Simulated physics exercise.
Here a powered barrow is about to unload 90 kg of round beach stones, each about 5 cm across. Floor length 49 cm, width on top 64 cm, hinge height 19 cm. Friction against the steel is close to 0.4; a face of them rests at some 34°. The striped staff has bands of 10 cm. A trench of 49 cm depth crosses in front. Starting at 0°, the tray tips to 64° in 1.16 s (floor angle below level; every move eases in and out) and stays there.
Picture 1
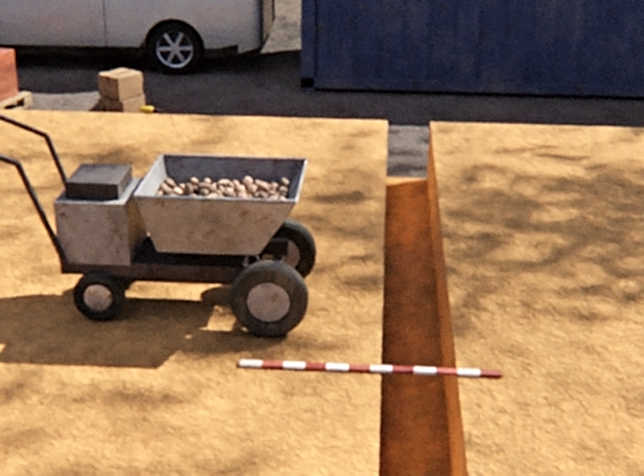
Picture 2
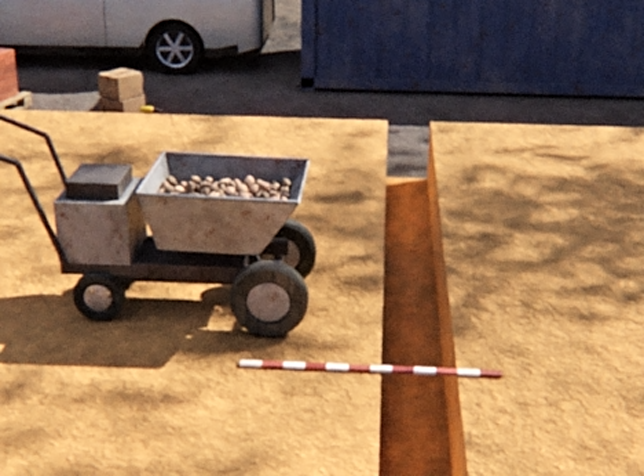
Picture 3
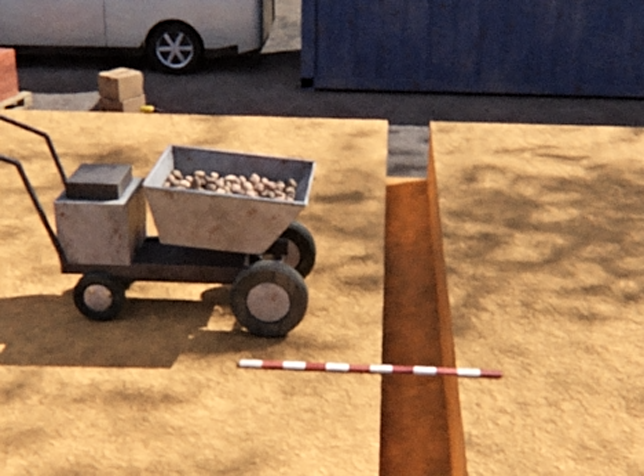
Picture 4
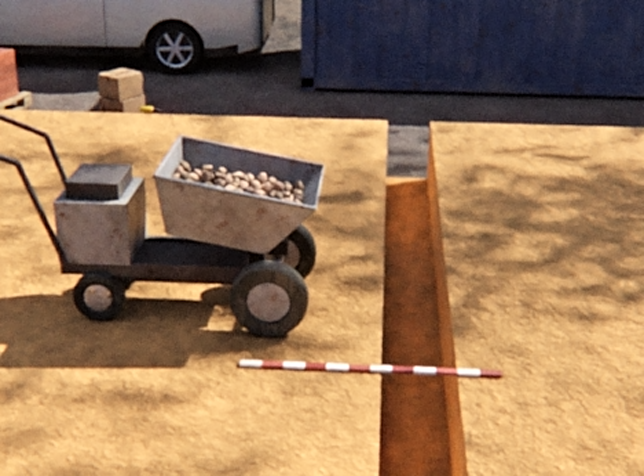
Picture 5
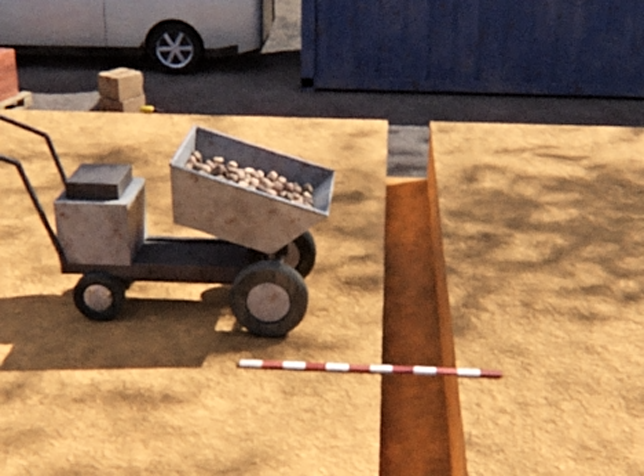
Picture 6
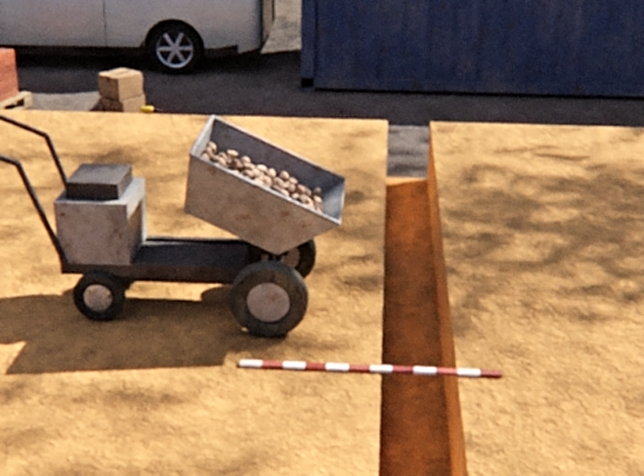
On sandy ground beside a trench, a barrow's tray of rounded stones tilts steadily rightward.
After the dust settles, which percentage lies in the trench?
Close to 83 in a hundred.
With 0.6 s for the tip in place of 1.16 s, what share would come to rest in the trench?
In that case some 70 per cent.
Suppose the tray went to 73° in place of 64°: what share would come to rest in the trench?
In that case some 95 per cent.
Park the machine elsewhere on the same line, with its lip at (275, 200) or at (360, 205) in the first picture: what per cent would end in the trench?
About 75 and 35 per cent.
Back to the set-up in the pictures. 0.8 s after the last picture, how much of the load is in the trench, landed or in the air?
About 15 per cent by then.
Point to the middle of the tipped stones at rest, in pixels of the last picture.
Around (412, 388).
Then, 0.4 s after the last picture the floor is at 54°, 100 % in the tray; the foremost stones are at (355, 246).
Then, 0.8 s after the last picture the floor is at 64°, 84 % in the tray, 16 % in the trench; the foremost stones are at (442, 331).
Then, 1.1 s after the last picture the floor is at 64°, 50 % in the tray, 48 % in the trench, 2 % past the trench; the foremost stones are at (497, 307).
Then, 3.1 s after the last picture the floor is at 64°, 14 % in the tray, 83 % in the trench, 2 % past the trench; the foremost stones are at (544, 304).
